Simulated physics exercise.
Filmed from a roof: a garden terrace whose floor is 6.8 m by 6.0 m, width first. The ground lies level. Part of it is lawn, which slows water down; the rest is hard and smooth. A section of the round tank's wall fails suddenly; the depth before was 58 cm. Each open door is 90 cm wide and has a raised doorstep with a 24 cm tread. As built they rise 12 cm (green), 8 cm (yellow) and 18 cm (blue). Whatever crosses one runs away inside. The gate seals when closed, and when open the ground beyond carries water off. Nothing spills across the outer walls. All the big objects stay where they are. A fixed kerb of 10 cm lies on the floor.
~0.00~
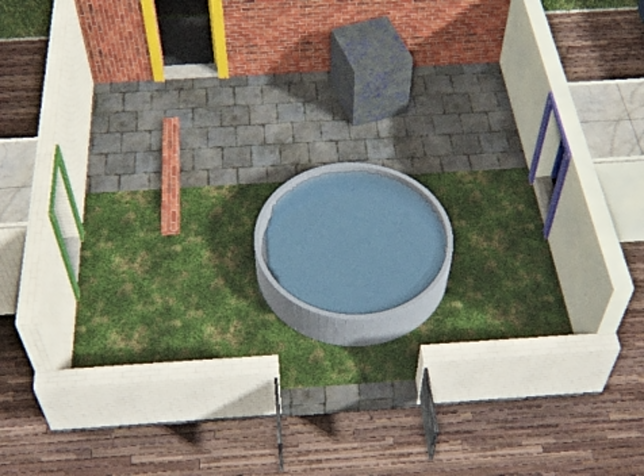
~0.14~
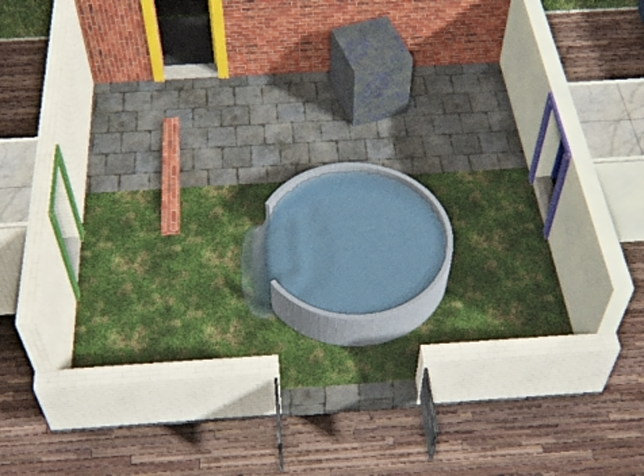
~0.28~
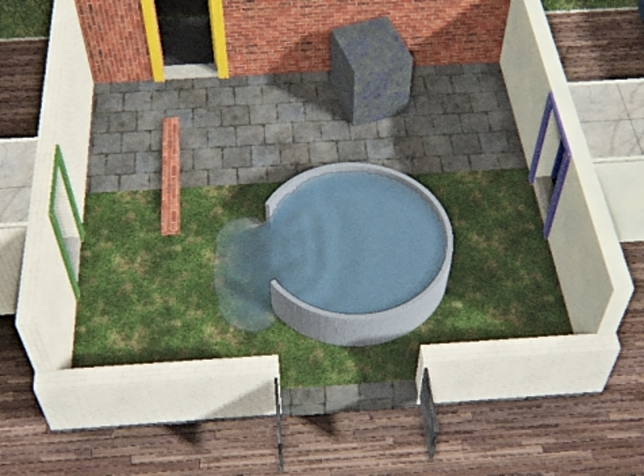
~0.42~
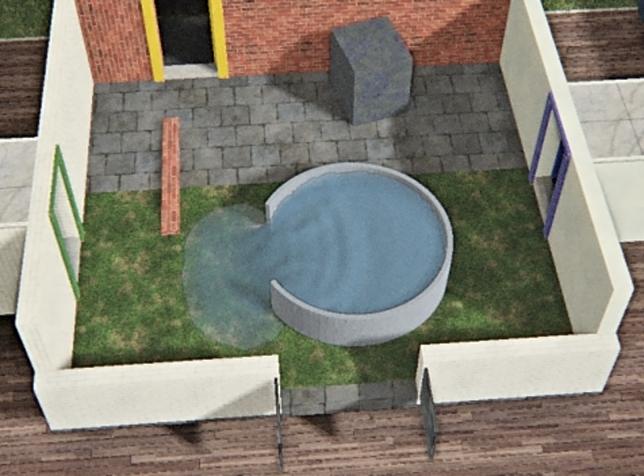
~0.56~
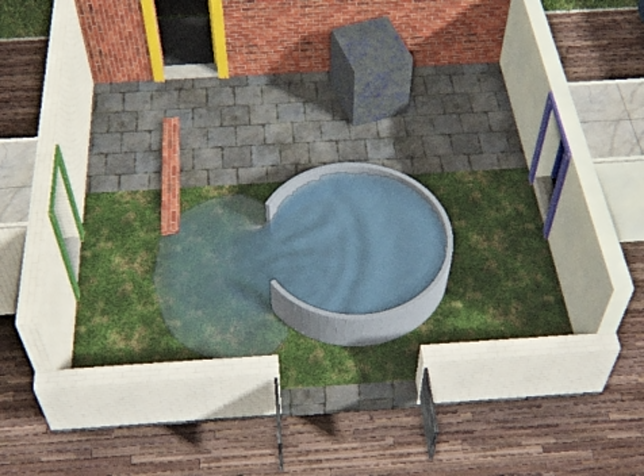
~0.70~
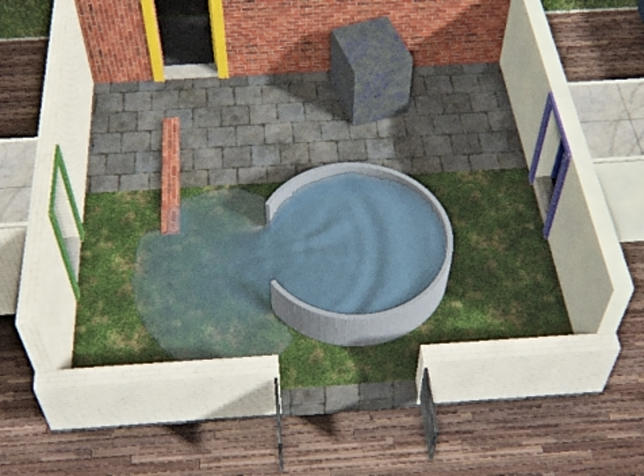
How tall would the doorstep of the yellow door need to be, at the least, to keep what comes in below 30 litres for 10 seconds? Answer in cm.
At least 7.5 cm or so.
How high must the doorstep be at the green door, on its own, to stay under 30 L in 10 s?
About 21 cm at green.
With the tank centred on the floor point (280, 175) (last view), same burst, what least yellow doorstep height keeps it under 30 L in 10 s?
Then roughly 13.0 cm.
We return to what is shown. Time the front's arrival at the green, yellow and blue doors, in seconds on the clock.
Arrival: Green 1.2 s, yellow 2.6 s, blue not in the 10 s.
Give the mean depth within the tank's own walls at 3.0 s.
Some 28 cm.
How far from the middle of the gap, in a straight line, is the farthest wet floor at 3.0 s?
Roughly 4.6 m.
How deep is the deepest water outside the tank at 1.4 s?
Up to some 30 cm.
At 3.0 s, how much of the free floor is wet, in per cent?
About 45 per cent.
After 1.4 s water covers 25 % of the floor, deepest (30 cm) near (256, 258); it has not reached the yellow door.
After 3.0 s water covers 45 % of the floor, deepest (28 cm) near (75, 333); 9 cm at the yellow door, 0 litres in over its 8 cm doorstep.
After 10.0 s water covers 85 % of the floor, deepest (13 cm) near (312, 81); 9 cm at the yellow door, 26 litres in over its 8 cm doorstep.
At the yellow door as built, the water arrived by 2.6 s and peaked near 12 cm at 4.4 s.
Run again over the same 10 s with other heights there, 49 litres in over 6.5 cm, 15 litres over 9 cm. The limit of 30 litres is kept from about 7.5 cm up.
